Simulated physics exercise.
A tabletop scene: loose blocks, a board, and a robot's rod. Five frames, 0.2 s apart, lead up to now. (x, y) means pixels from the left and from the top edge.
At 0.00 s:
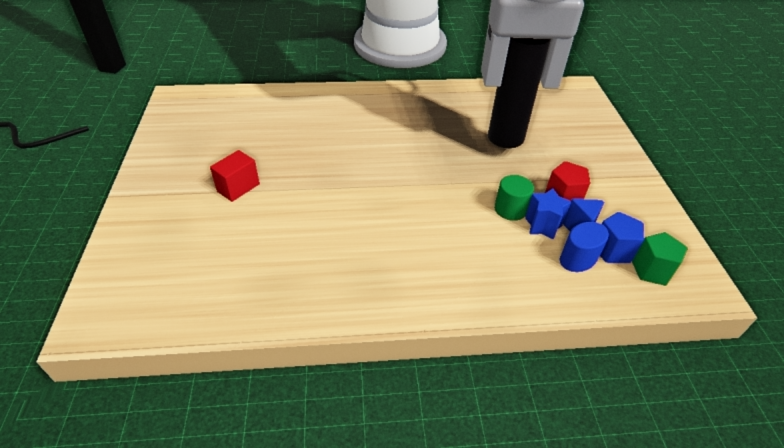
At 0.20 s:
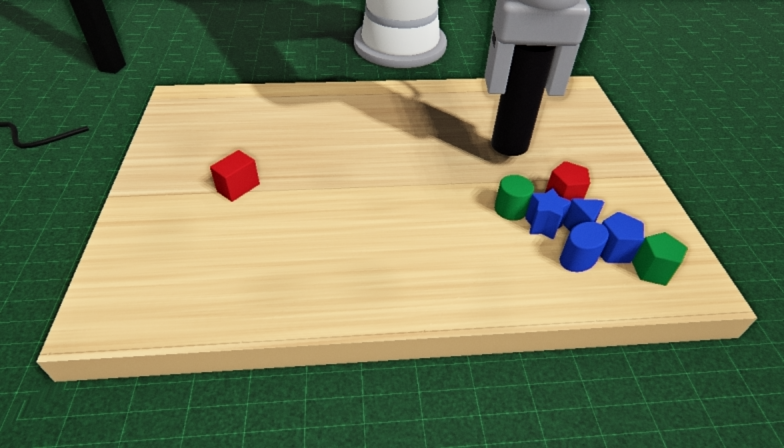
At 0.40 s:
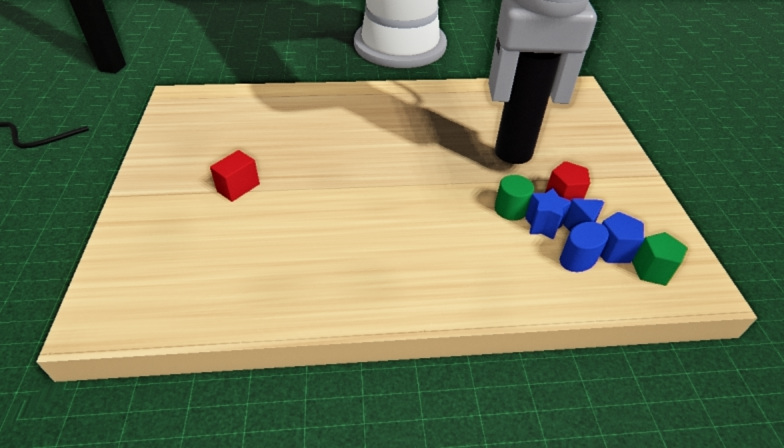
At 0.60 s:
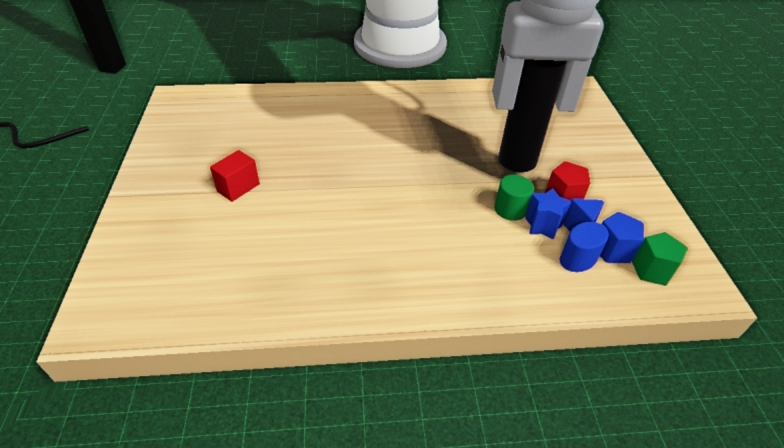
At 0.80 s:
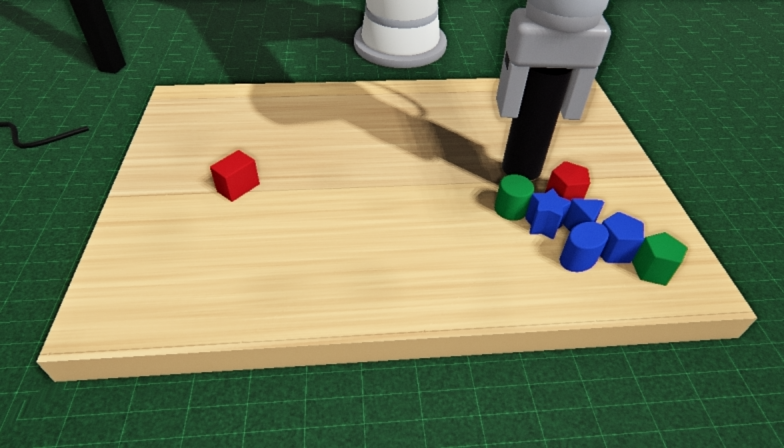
The video shows a robot arm's black rod moving a short way toward the viewer and slightly right over a wooden board, nearing a green cylinder and red pentagon beside blue blocks, while all the blocks stay still.
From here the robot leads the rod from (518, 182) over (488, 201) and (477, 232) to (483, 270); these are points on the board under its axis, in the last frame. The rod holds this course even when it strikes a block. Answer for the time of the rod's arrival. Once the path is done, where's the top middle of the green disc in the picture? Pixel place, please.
It is at (531, 241).
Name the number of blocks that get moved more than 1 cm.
Count: 1.
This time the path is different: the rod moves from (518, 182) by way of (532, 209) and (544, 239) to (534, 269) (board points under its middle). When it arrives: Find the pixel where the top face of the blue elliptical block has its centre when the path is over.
It will likely be found at (610, 259).
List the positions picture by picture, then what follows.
Lower end of the rod at (506, 138), tops of blocks, green disc at (517, 184), red pentagon at (573, 173), in the first frame.
Rod at (510, 145), blocks as before, in the second frame.
Rod at (513, 153), blocks as before, in the third frame.
Rod at (517, 160), blocks as before, in the fourth frame.
Rod at (521, 169), green disc at (517, 184), red pentagon at (573, 173), in the fifth frame.
The first path, step by step. One third of the way, rod at (491, 188); green disc at (510, 202).
Two thirds of the way, rod at (480, 218); green disc at (518, 226).
At the end, rod at (487, 256); green disc at (531, 241); red pentagon not moved.
